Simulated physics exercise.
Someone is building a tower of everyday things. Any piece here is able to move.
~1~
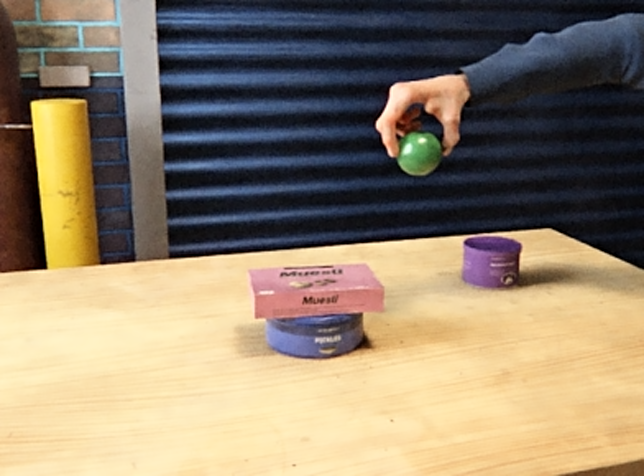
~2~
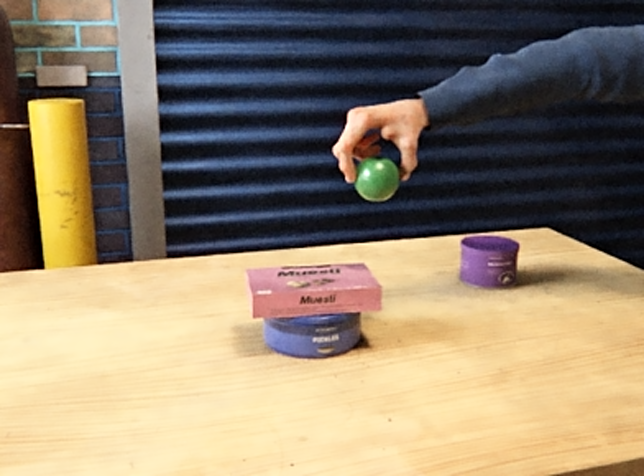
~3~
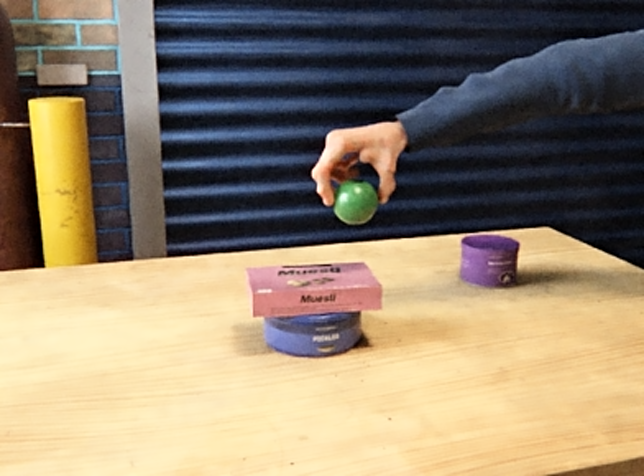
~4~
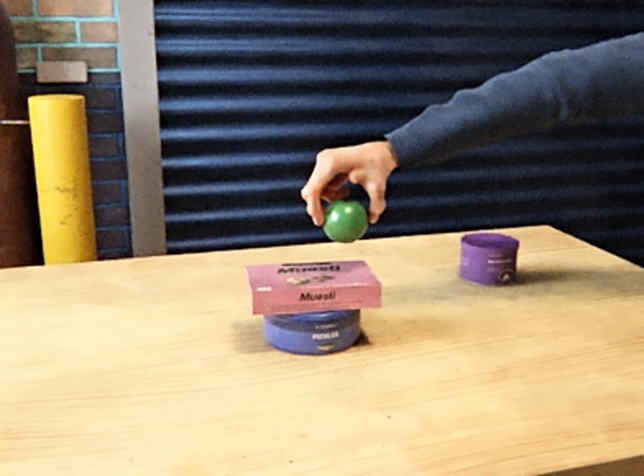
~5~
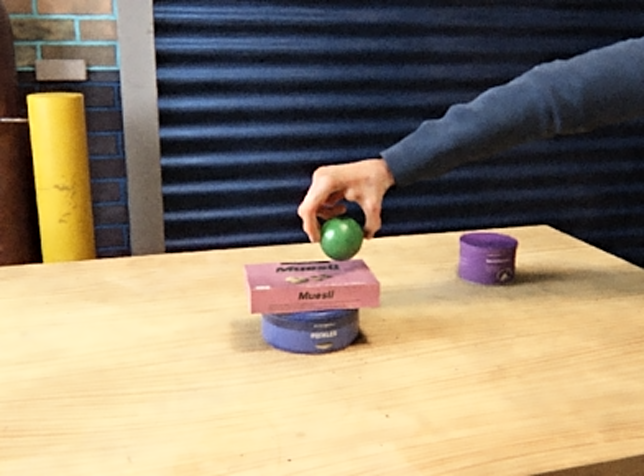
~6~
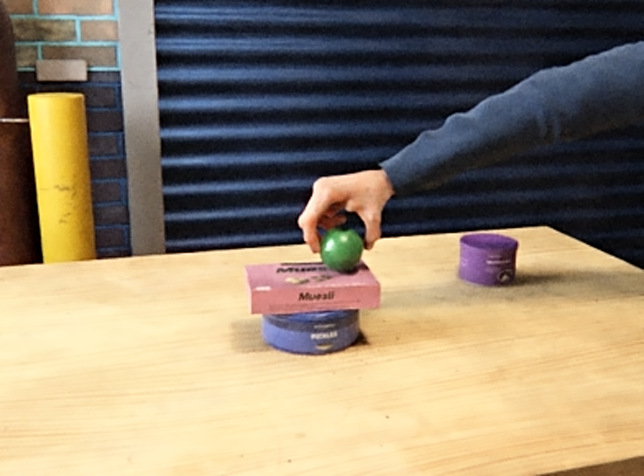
Green apple held in a hand moving left and down onto a pink muesli packet atop a blue tub, fingers still gripping.
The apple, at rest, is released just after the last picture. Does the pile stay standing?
Yes: It is going to stay in one piece.
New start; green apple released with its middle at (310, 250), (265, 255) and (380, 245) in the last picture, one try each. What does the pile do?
Lab note - case 1: No collapse; case 2: No collapse; case 3: Collapse.
Then, 0.50 s later than the last frame, all is still.
Then, 1.30 s later than the last frame, green apple resting near (341, 250).
When it is over, all 4 as before. End places, in pixels of the last picture, green apple near (341, 250). The pile stays up.
